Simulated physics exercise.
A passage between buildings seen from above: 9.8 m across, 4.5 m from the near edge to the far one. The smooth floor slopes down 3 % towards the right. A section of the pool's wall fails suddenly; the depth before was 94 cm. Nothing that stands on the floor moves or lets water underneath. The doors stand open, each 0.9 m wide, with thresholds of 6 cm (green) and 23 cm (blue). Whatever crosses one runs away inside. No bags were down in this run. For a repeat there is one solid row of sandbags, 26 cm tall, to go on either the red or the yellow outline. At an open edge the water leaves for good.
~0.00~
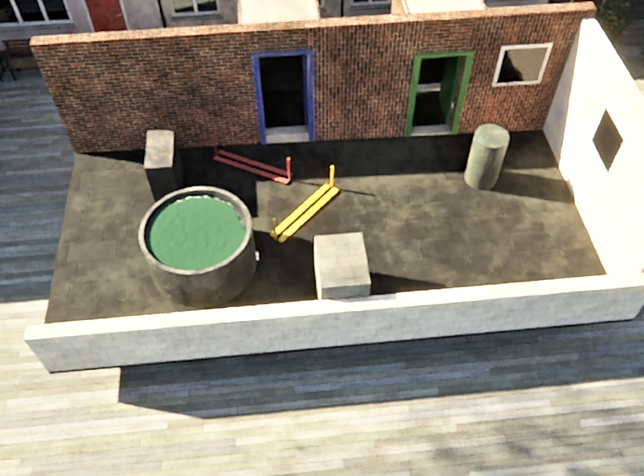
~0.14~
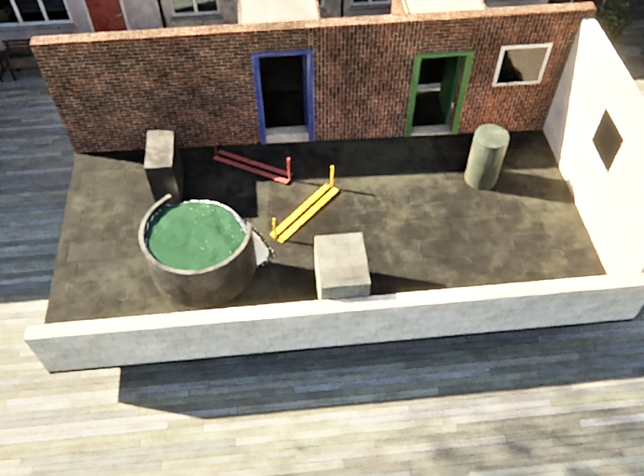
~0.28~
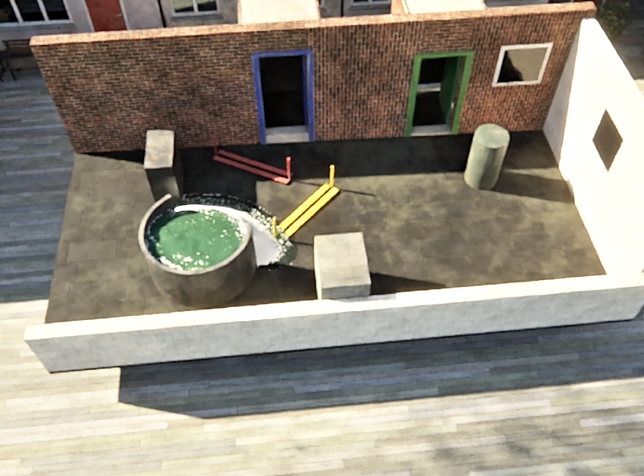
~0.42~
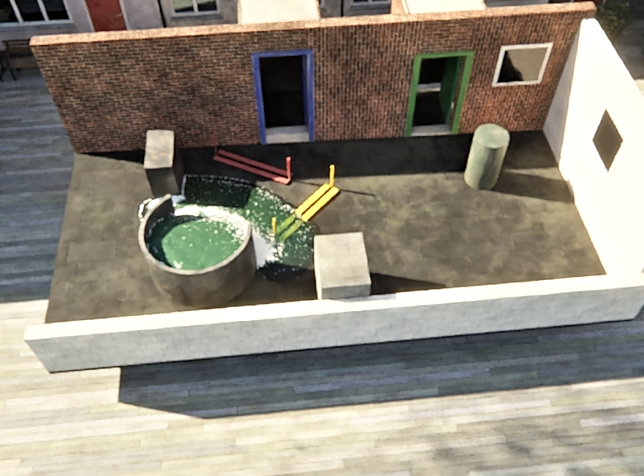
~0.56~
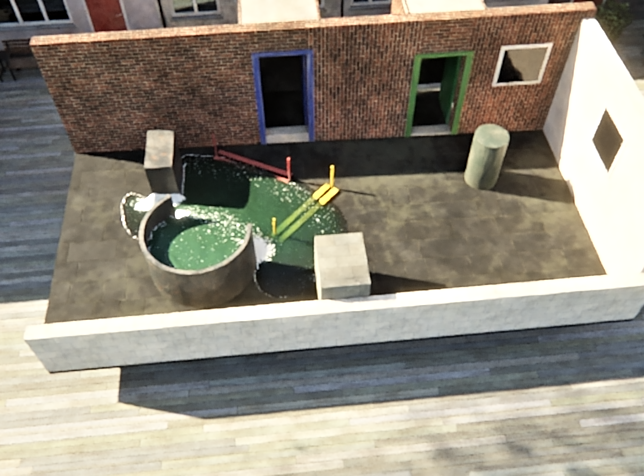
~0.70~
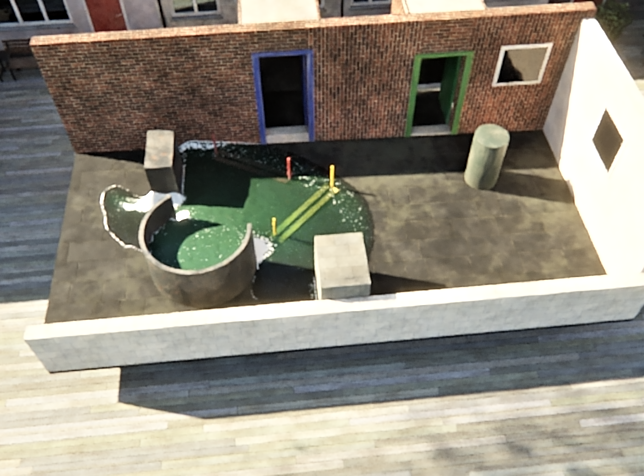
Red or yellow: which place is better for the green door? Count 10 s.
Lay them on the yellow one.
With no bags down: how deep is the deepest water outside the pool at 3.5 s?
Roughly 42 cm.
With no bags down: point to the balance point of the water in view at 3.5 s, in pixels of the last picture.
Around (384, 187).
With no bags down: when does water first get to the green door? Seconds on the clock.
Arrival: Green 1.4 s.
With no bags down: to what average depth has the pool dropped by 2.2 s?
Some 15 cm.
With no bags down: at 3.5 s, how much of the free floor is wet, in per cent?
About 55 per cent.
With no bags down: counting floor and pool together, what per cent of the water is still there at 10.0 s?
Roughly 88 in a hundred.
After 1.4 s water covers 50 % of the floor and is deepest (38 cm) near (210, 152) in the run without bags; in at the green door, 0 L with no bags, 0 L with the row on red, 0 L on yellow.
After 2.2 s water covers 60 % of the floor and is deepest (28 cm) near (304, 147) in the run without bags; in at the green door, 9 L with no bags, 16 L with the row on red, 2 L on yellow.
After 3.5 s water covers 55 % of the floor and is deepest (42 cm) near (545, 140) in the run without bags; in at the green door, 23 L with no bags, 30 L with the row on red, 8 L on yellow.
After 6.0 s water covers 70 % of the floor and is deepest (28 cm) near (613, 293) in the run without bags; in at the green door, 25 L with no bags, 31 L with the row on red, 10 L on yellow.
After 10.0 s water covers 65 % of the floor and is deepest (18 cm) near (542, 135) in the run without bags; in at the green door, 25 L with no bags, 38 L with the row on red, 10 L on yellow.
